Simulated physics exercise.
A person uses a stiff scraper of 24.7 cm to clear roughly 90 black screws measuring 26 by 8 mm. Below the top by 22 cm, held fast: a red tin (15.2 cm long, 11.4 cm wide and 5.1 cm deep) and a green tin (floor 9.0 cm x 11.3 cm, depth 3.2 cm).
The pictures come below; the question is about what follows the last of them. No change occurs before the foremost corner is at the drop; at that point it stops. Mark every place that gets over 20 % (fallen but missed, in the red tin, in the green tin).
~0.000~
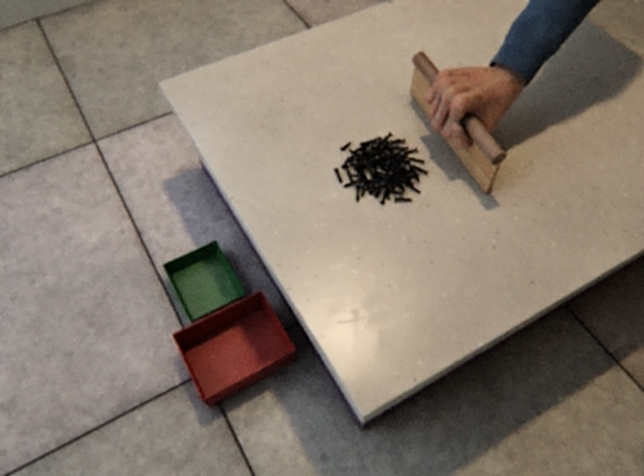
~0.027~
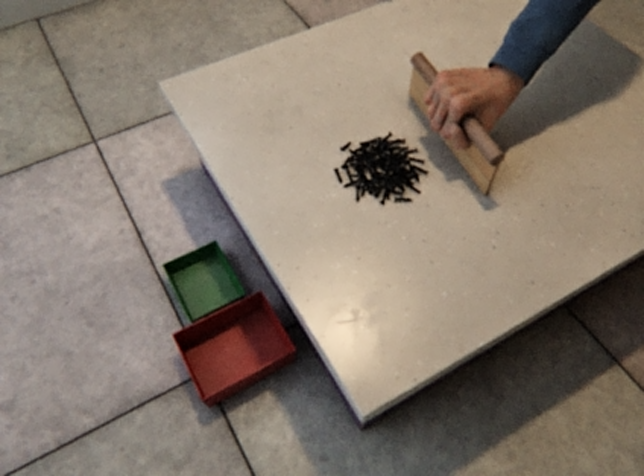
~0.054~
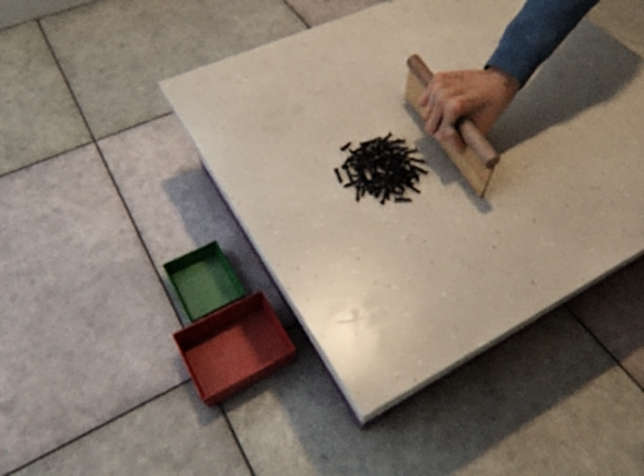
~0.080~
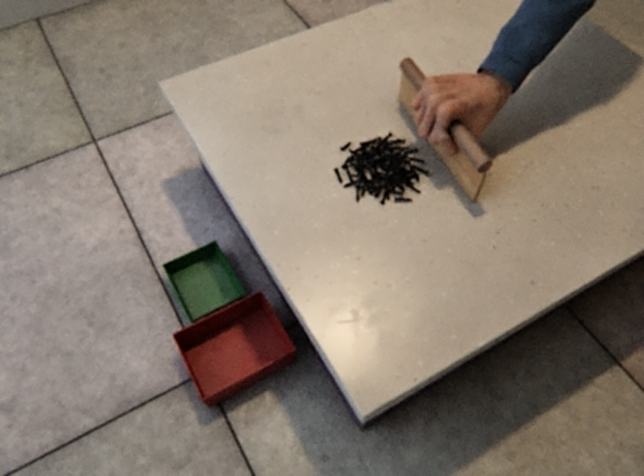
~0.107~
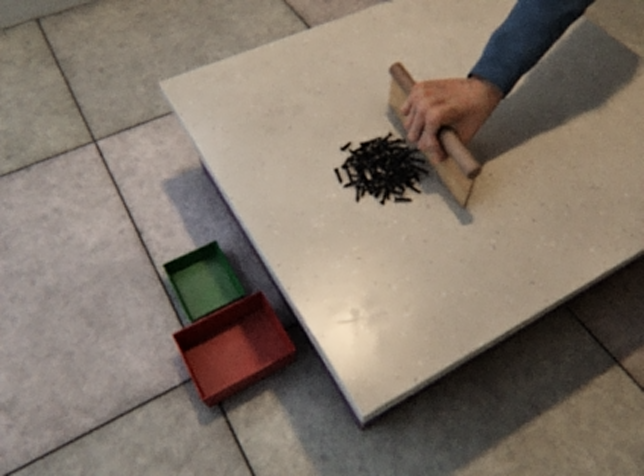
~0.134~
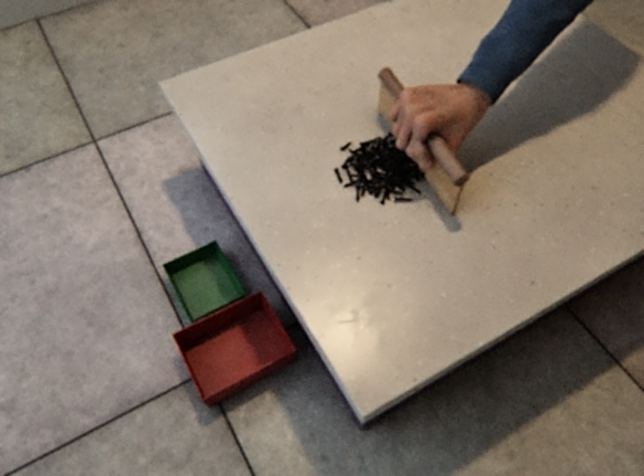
Fallen but missed: Yes; in the red tin: Yes; in the green tin: Yes.
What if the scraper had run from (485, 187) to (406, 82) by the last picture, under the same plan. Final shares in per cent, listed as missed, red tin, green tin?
Once everything settles, 5 per cent has missed, the red tin has 30 per cent and the green tin has 0 per cent.
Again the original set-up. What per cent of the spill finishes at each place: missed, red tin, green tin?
Final shares - missed 25 percent, red tin 40 percent, green tin 35 percent.
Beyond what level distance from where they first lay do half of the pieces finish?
That comes to roughly 36 cm.
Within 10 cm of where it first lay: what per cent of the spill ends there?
My estimate is near 0 per cent.
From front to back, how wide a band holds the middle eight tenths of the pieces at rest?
Roughly 20 cm from front to back.
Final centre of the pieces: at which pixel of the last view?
Around pixel (195, 320) in the last view.
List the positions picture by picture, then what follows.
In the first picture, scraper from (495, 169) to (417, 68); moved 0.0 cm; 0 pieces shifted; middle of the spill at (383, 165); red tin at (233, 342); green tin at (203, 279).
In the second picture, scraper from (494, 170) to (415, 69); moved 0.3 cm; 0 pieces shifted; middle of the spill at (383, 165).
In the third picture, scraper from (489, 173) to (411, 71); moved 1.2 cm; 0 pieces shifted; middle of the spill at (383, 165).
In the fourth picture, scraper from (482, 177) to (404, 74); moved 2.7 cm; 0 pieces shifted; middle of the spill at (383, 165).
In the fifth picture, scraper from (471, 183) to (394, 79); moved 4.7 cm; 0 pieces shifted; middle of the spill at (383, 165).
In the sixth picture, scraper from (459, 190) to (383, 84); moved 7.0 cm; 4 pieces shifted; middle of the spill at (383, 165); red tin at (233, 342); green tin at (203, 279). Its speed is about 0.83 m/s, heading 4 degrees towards the viewer.
Then, at 0.33 s, scraper 23 cm from its start, spill 15 cm wide; still on top 100 %.
After 0.54 s, scraper 34 cm from its start, spill 17 cm wide; off the edge, not caught 70 %, still on top 30 %.
Then, at 0.71 s, scraper 34 cm from its start, spill 21 cm wide; red tin 40 %, green tin 30 %, off the edge, not caught 30 %.
In the end, at 2.7 s, red tin 40 %, green tin 35 %, fallen but missed 25 %, still on top 0 %.
